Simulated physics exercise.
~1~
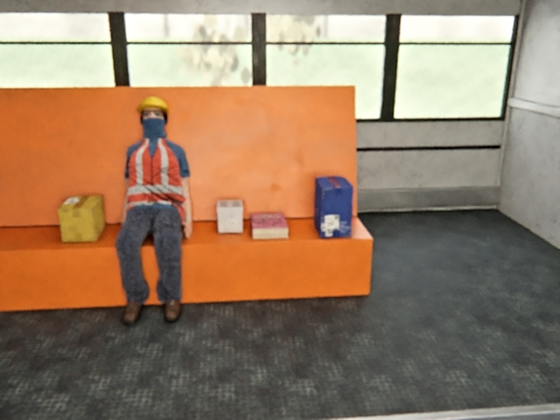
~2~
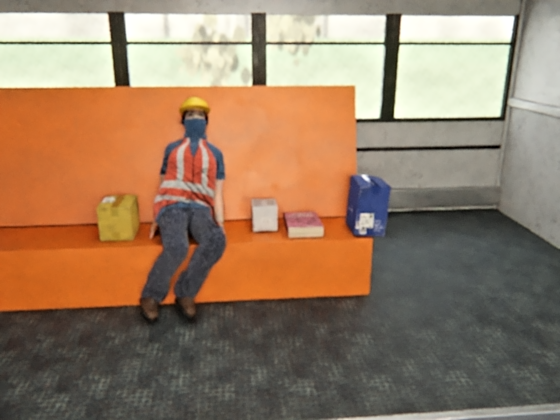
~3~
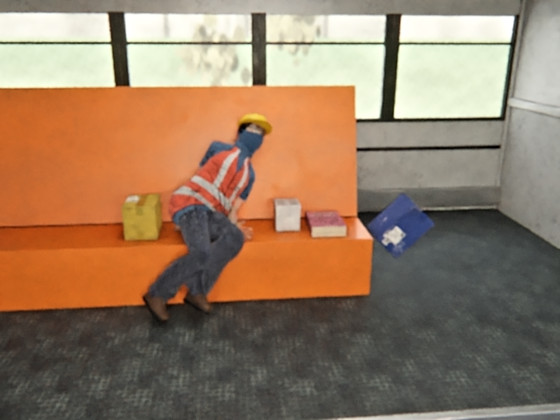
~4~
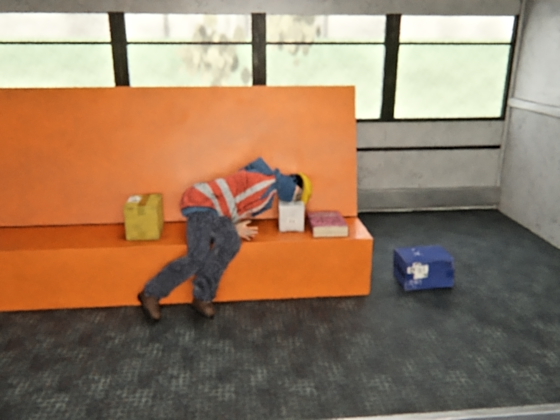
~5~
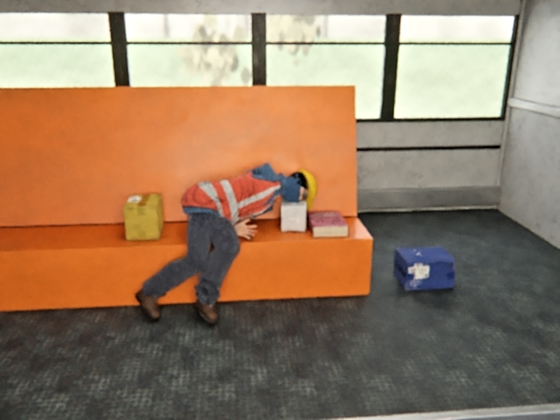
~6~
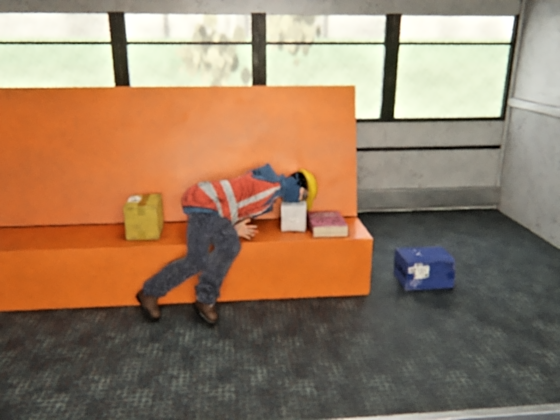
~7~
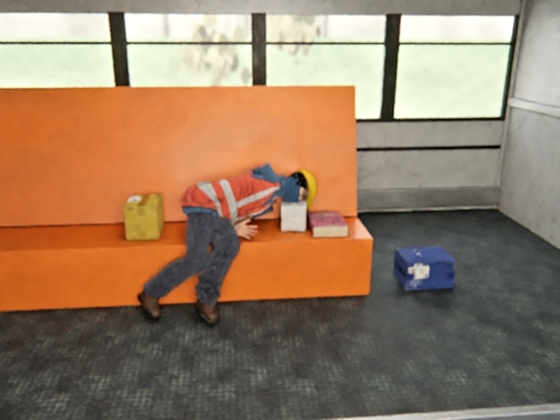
Masked worker in hard hat sliding right with boxes along orange bench, slumping over white box as blue one drops to floor.
